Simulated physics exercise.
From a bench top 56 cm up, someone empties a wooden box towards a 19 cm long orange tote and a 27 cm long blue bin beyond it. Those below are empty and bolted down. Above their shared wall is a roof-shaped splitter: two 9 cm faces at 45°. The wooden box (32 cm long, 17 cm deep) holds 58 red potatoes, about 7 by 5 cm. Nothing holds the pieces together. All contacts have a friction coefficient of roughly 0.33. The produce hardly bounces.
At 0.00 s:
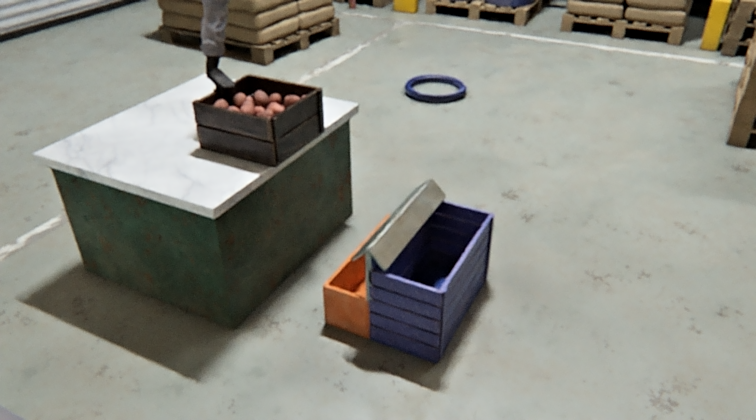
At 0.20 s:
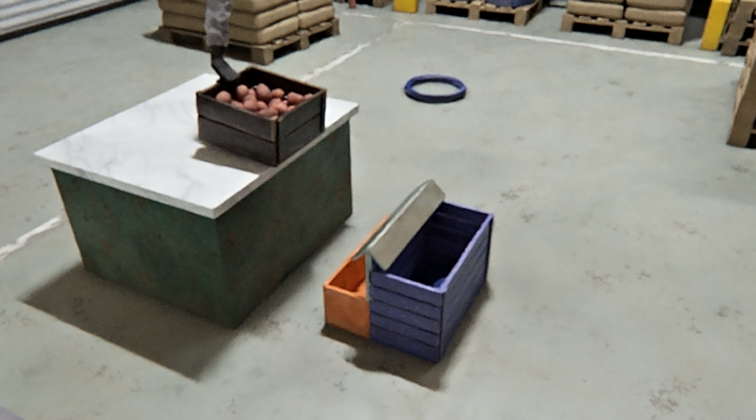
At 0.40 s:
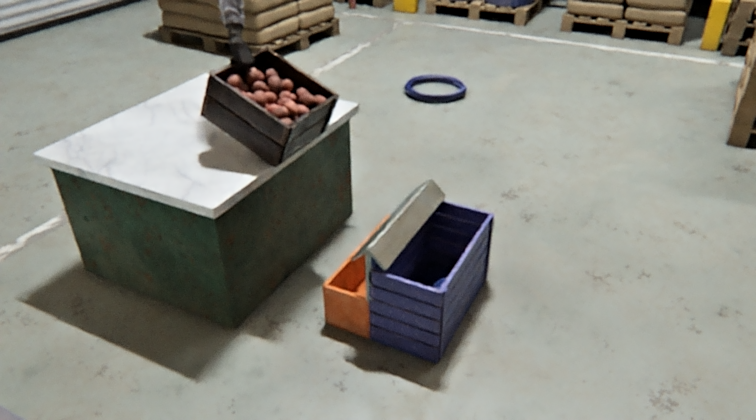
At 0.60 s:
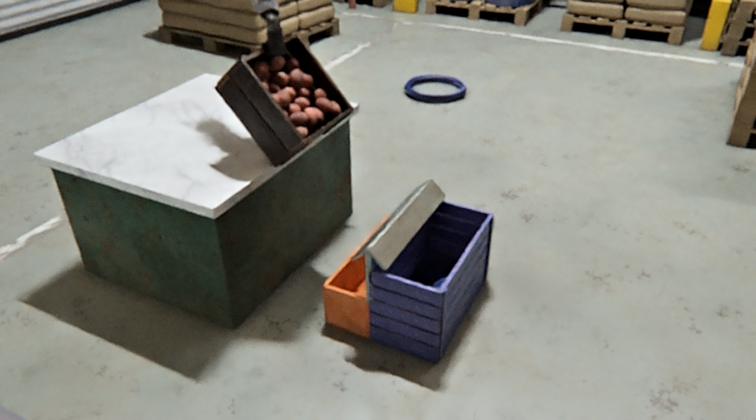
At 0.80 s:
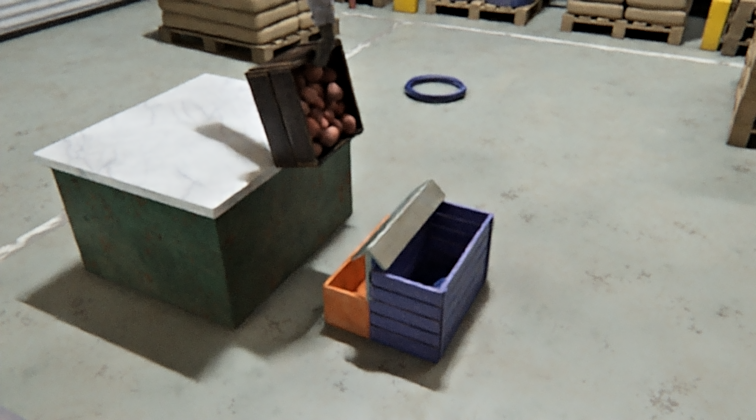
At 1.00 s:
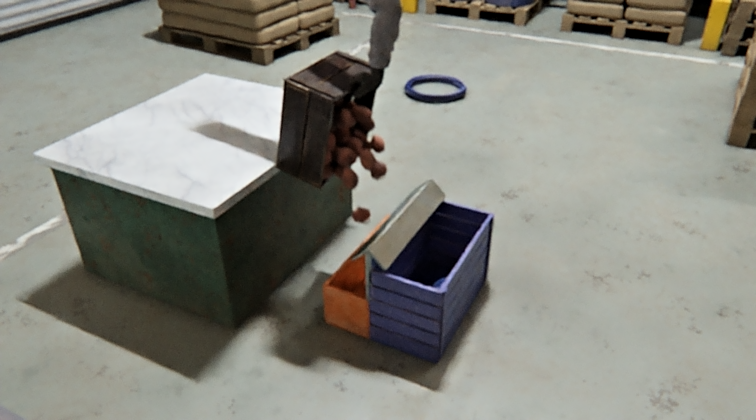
In a warehouse with a worn concrete floor and pallets of stacked sacks at the back, a fixed camera looks down from above. A dark wooden box of red potatoes sits on a white-topped green bench at left, with an orange tote and blue bin under a grey splitter to its right. A mechanical-looking arm tilts the box rightward past the bench edge, and several potatoes tumble out.
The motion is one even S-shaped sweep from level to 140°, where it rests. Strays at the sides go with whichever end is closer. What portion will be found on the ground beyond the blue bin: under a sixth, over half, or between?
Ending on the ground beyond the blue bin: Under a sixth of them.
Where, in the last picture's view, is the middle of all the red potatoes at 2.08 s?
Near (369, 279).
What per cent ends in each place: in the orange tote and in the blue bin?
Roughly 60 and 0 per cent.
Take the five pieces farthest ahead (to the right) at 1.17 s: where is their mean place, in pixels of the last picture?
Around (392, 202).
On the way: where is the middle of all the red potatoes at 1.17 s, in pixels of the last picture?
Near (355, 174).
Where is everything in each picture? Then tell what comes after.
In the first picture (we follow the rim corner now nearest the camera), wooden box at (268, 119); orange tote at (366, 299); tilt 0°; nothing out yet.
In the second picture, wooden box at (273, 120); tilt 7°.
In the third picture, wooden box at (287, 126); tilt 24°.
In the fourth picture, wooden box at (304, 140); tilt 48°.
In the fifth picture, wooden box at (317, 163); tilt 76°.
In the sixth picture, wooden box at (321, 185); orange tote at (366, 299); tilt 102°; 8 out, the lowest potato at (361, 215).
After 1.17 s, tilt 121°; 30 still in the wooden box, 1 in the orange tote and 27 in the air.
After 1.39 s, tilt 137°; 3 still in the wooden box, 17 in the orange tote, 5 on the ground short of the orange tote and 33 in the air.
After 1.69 s, tilt 140°; 35 in the orange tote, 21 on the ground short of the orange tote and 2 in the air.
Final count (at 2.08 s), 35 in the orange tote, 22 on the ground short of the orange tote and 1 on the ground beyond the blue bin. Asked share, 1 of 58, 2 per cent.
